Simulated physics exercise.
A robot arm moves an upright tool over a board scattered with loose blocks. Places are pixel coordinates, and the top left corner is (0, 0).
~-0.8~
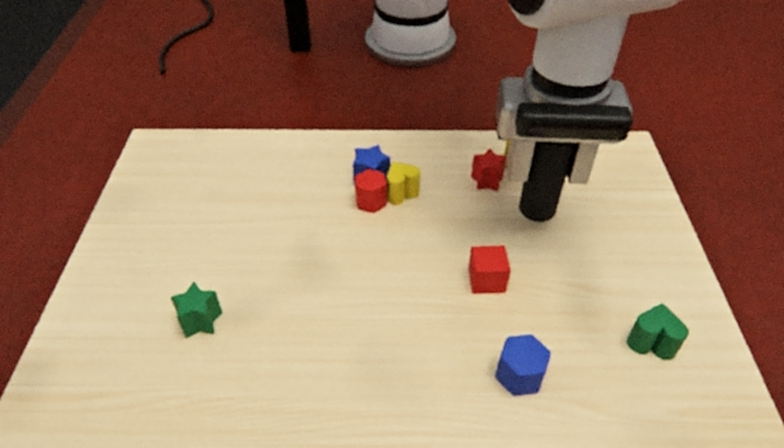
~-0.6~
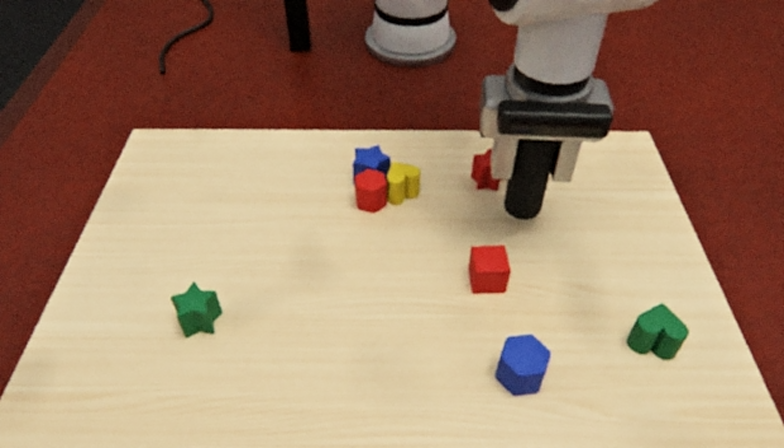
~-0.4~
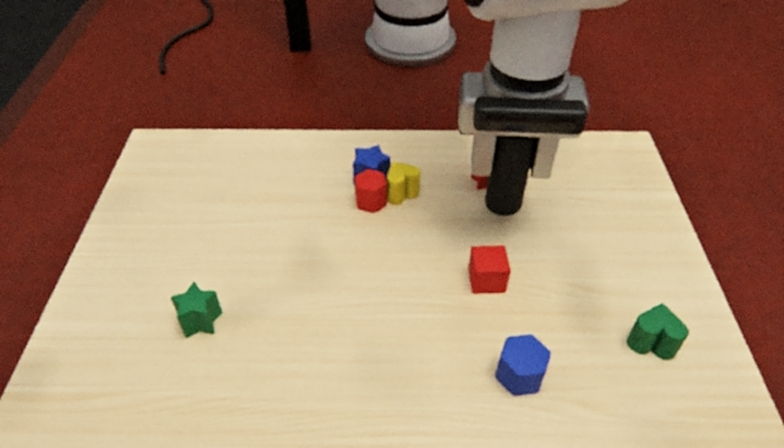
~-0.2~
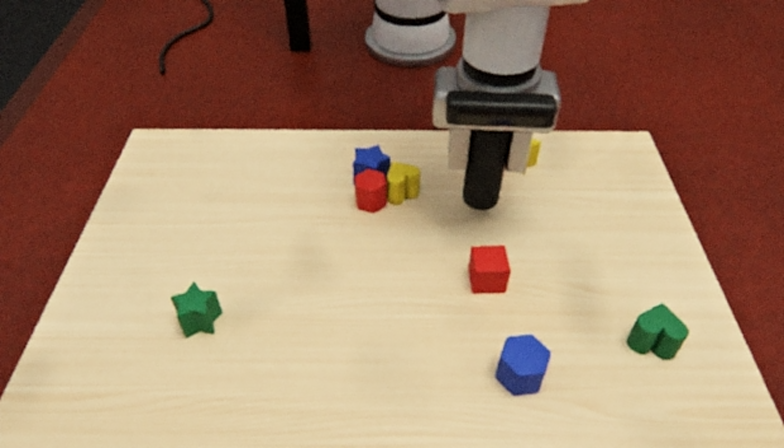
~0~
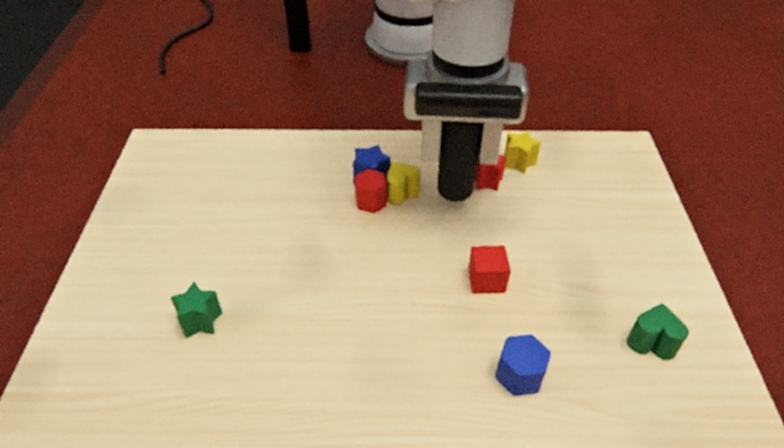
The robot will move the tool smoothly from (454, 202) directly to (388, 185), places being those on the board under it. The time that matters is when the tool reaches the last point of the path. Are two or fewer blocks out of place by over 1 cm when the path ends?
In short: No.
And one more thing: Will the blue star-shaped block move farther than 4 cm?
No - that is not the case.
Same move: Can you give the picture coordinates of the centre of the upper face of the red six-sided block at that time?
(340, 186)
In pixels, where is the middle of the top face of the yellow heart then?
Its top centre lands on (359, 170).
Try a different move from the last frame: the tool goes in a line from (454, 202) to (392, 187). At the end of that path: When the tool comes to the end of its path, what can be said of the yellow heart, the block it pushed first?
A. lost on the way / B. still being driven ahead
Choice B: Still being driven ahead.
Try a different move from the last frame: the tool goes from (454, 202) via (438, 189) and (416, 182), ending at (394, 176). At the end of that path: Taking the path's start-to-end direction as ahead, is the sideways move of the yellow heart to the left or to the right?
Picture yourself facing from the start of the path to its end: The yellow heart moves off to your left.
The first path, step by step. Halfway along, tool at (421, 182); blue star-shaped block at (365, 155), turned 15° clockwise; red six-sided block at (358, 181); yellow heart at (386, 171), turned 20° anticlockwise.
At the end, tool at (388, 174); blue star-shaped block at (355, 150), turned 30° clockwise; red six-sided block at (340, 186), turned 40° anticlockwise; yellow heart at (359, 170), turned 65° anticlockwise; red star-shaped block still.
